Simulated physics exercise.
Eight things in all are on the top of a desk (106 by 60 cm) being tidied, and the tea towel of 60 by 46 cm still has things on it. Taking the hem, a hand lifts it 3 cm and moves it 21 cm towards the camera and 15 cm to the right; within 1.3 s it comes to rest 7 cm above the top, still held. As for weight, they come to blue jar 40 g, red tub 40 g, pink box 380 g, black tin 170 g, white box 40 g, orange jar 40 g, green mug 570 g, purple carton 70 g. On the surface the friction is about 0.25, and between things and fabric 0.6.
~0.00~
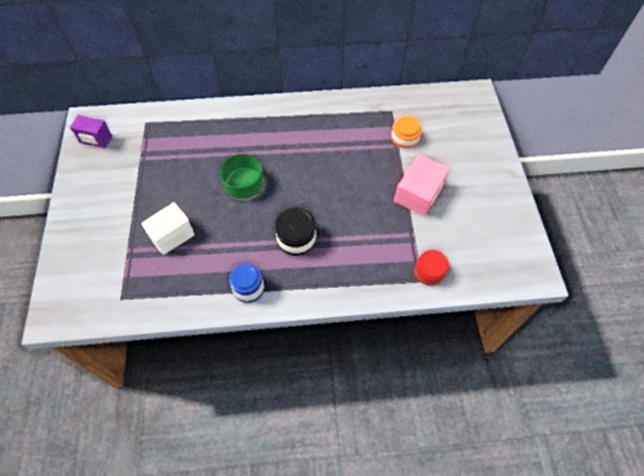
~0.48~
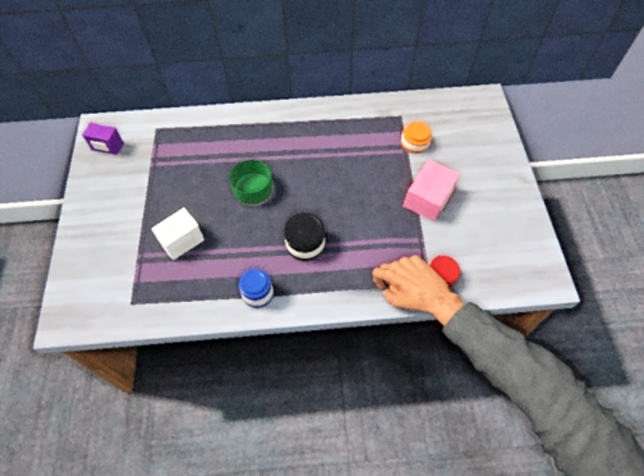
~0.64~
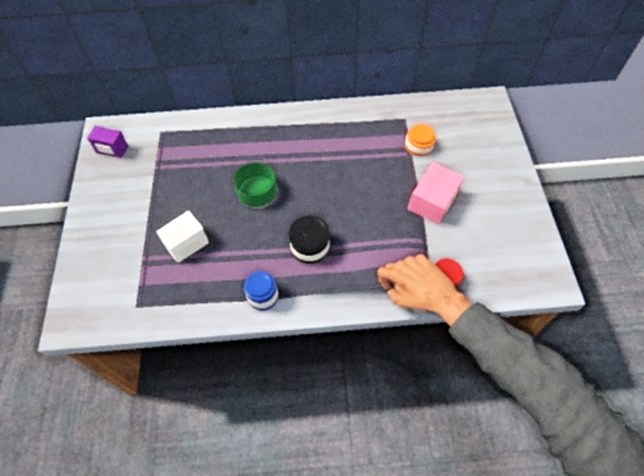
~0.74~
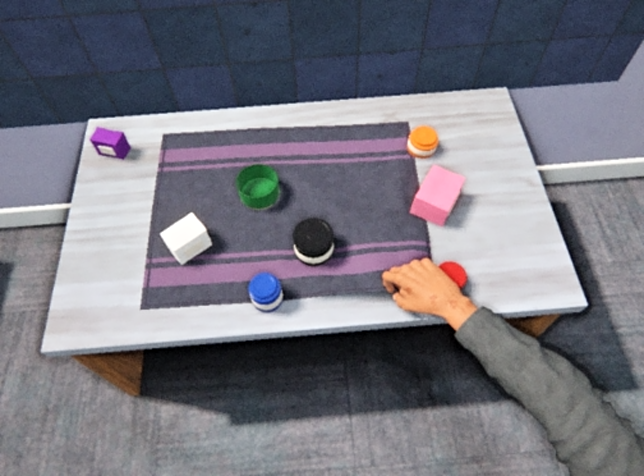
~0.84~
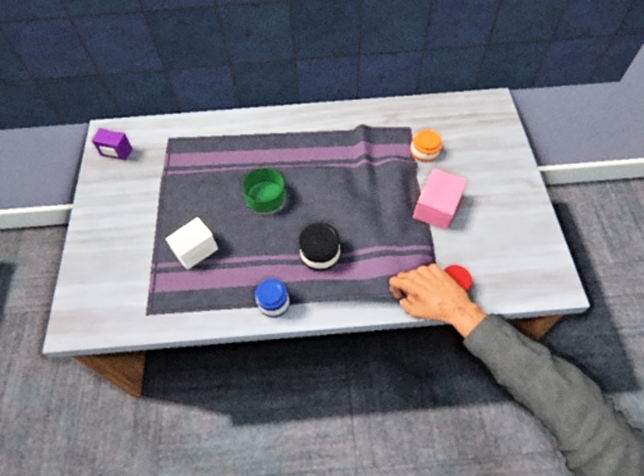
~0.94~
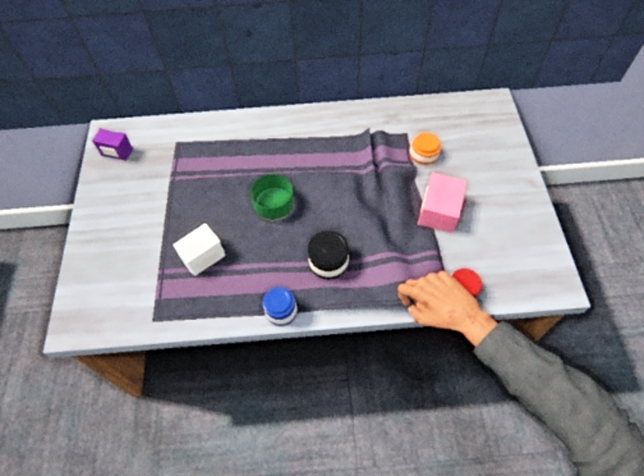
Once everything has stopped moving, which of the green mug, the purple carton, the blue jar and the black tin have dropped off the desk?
Green mug: Safe. Purple carton: Safe. Blue jar: Lost. Black tin: Lost.
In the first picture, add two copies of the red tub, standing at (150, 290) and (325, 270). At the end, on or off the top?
First leaves the top, second leaves the top.
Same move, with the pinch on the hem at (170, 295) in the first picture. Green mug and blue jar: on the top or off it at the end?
At the end, the green mug holds its spot, while the blue jar ends up off the top.
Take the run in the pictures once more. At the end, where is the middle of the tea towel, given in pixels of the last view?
Around (387, 287).
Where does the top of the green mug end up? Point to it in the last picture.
Last view, top position: About (356, 274).
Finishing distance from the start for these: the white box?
As for the white box, it finishes over the edge.
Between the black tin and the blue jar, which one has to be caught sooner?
Blue.
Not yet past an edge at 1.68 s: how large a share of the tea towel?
Roughly 70% of it.
After 1.2 s, 95 % of the tea towel is still over the top; blue jar 11 cm off its start, black tin 11 cm off its start, green mug 10 cm off its start.
After 1.4 s, 80 % of the tea towel is still over the top; blue jar over the edge, black tin 19 cm off its start, green mug 19 cm off its start.
After 1.7 s, 70 % of the tea towel is still over the top; blue jar over the edge, black tin 26 cm off its start at (398, 336), green mug 25 cm off its start at (338, 254).
After 1.9 s, 60 % of the tea towel is still over the top; green mug 30 cm off its start, black tin over the edge, blue jar over the edge.
After 3.5 s, 60 % of the tea towel is still over the top; black tin over the edge, green mug 30 cm off its start at (356, 274), blue jar over the edge, purple carton 0 cm off its start at (108, 137).
